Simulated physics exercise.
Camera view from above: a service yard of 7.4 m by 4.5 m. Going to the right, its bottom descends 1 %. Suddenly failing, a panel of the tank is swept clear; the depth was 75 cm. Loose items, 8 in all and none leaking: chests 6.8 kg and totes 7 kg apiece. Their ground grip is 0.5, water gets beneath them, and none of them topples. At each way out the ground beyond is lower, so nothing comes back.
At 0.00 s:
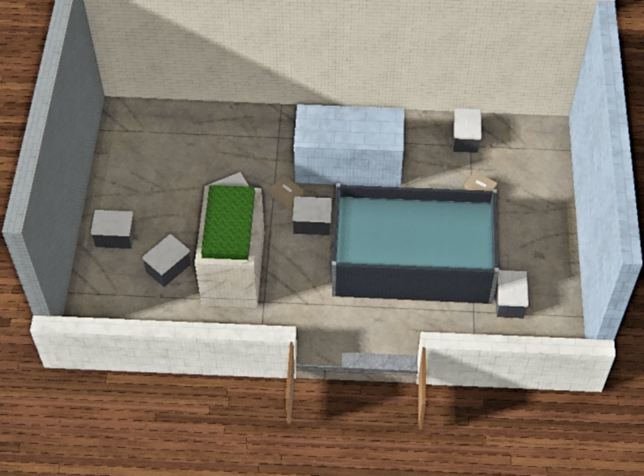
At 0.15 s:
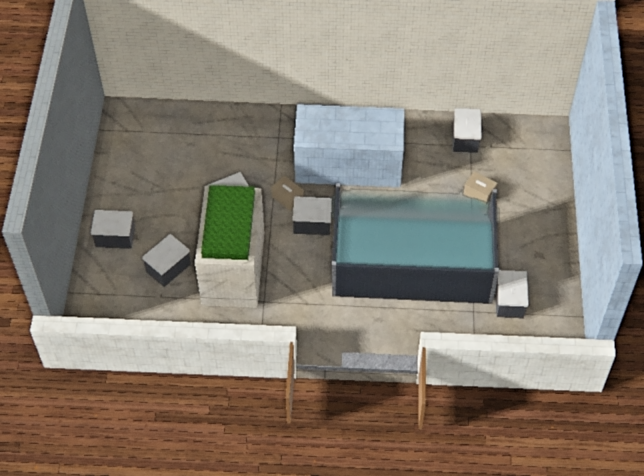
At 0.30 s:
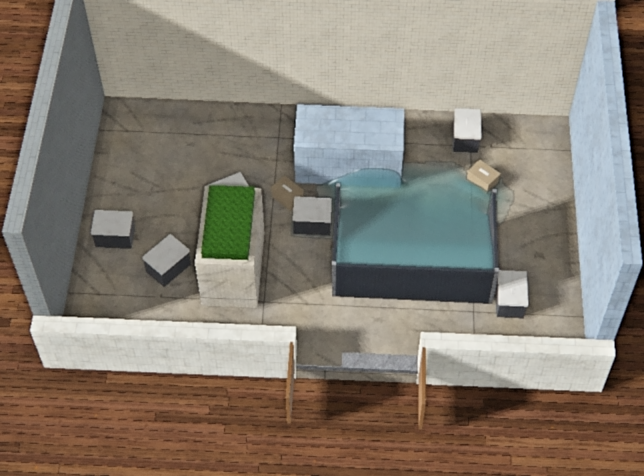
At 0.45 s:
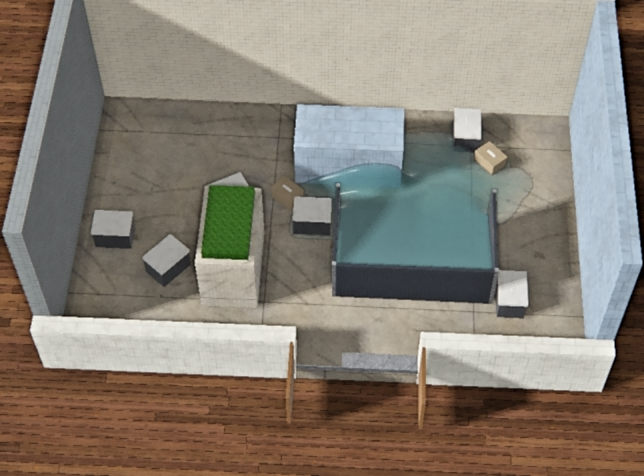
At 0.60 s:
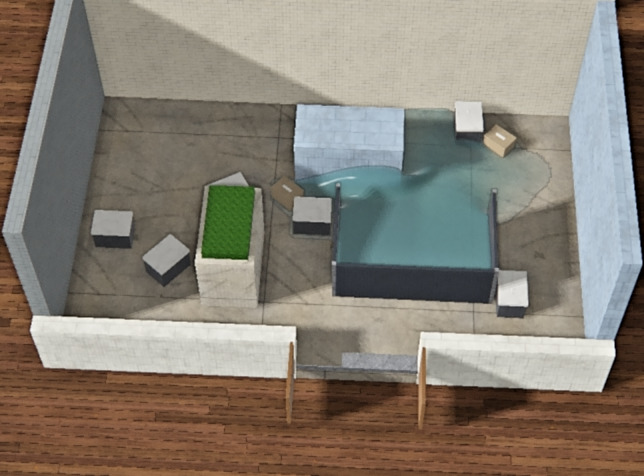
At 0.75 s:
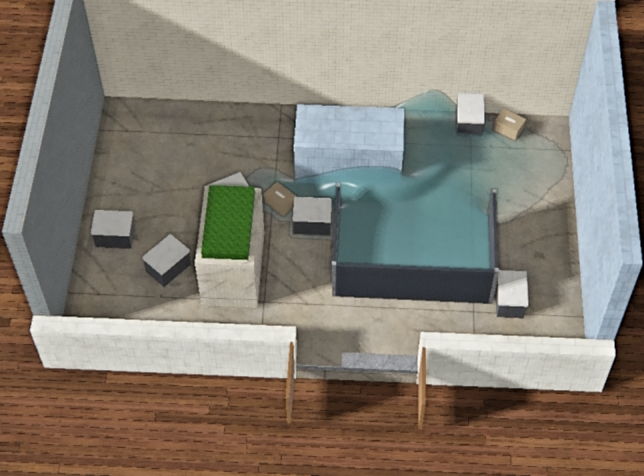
Water spills from the tank's back side and spreads across the yard, pushing small boxes along.
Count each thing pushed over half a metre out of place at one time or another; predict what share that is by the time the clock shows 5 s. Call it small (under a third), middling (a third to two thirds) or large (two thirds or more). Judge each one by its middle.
Large, two thirds or more.
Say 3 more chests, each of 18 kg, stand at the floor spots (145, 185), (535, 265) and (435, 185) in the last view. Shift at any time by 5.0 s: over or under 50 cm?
Taking them one by one: It goes beyond, then it goes beyond, then it goes beyond.
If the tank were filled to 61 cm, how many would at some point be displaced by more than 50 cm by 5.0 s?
The answer would then be 6.
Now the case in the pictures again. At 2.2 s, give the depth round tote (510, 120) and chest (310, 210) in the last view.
37 and 1 cm.
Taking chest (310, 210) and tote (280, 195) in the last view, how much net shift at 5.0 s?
Taking them in turn, I get 40 cm for the first and 250 cm for the second.
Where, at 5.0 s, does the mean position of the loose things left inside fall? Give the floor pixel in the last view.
I'd put it around (267, 270).
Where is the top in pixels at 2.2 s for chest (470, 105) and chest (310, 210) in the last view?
Roughly (530, 103), then roughly (314, 234).
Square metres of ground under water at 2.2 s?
My estimate is roughly 22 m2.
After 1.1 s 2 of 8 are over 50 cm from their spots; 2 afloat.
After 2.2 s 4 of 8 are over 50 cm from their spots; 3 afloat.
After 3.5 s 5 of 8 are over 50 cm from their spots; 5 afloat.
After 5.0 s 5 of 8 are over 50 cm from their spots, and 6 have been at some point; 5 afloat.
